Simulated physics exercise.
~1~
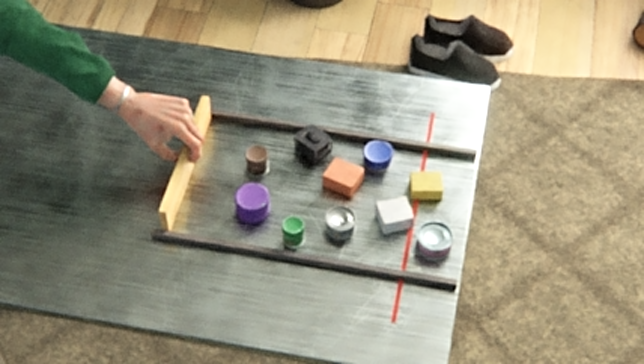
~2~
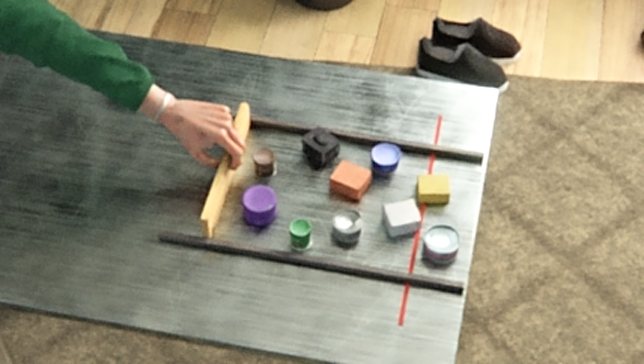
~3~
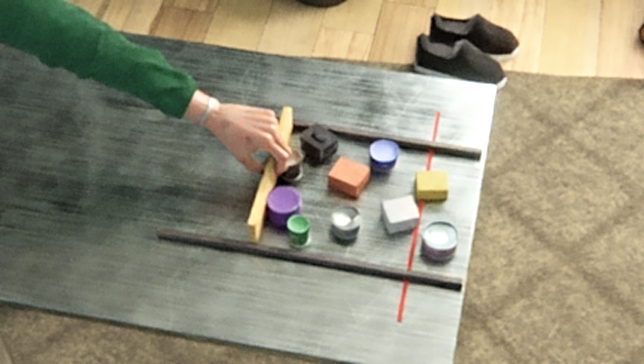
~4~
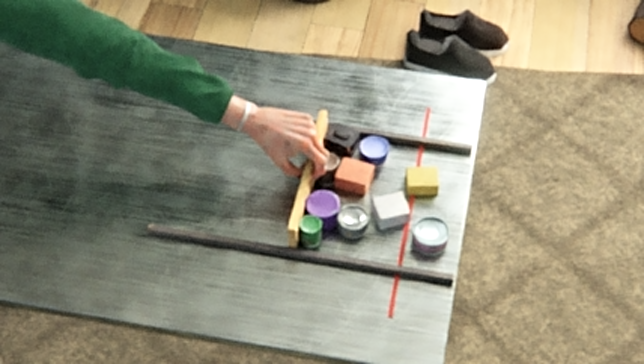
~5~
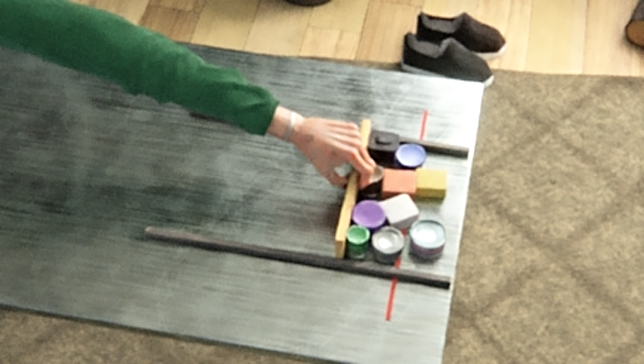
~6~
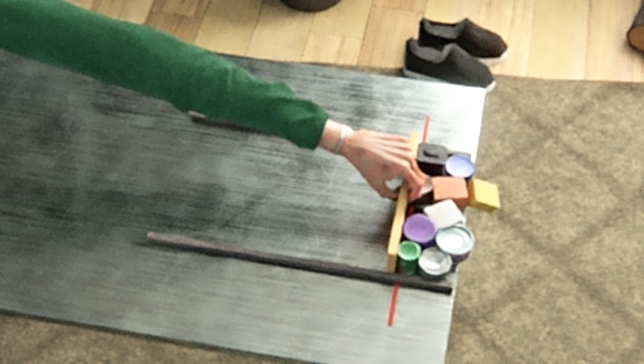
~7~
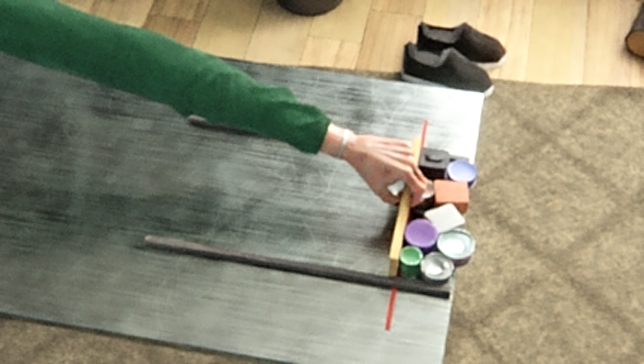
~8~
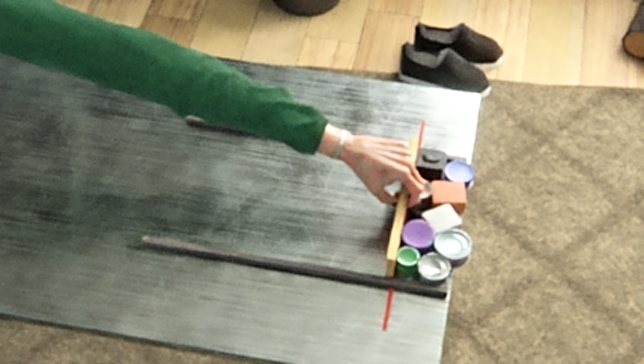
In the video, a hand in a green sleeve slides an upright wooden board rightward across a dark tabletop, gathering small containers and blocks into a cluster. It stops near a red line, and the yellow block tips off the table's edge while the others remain bunched there.
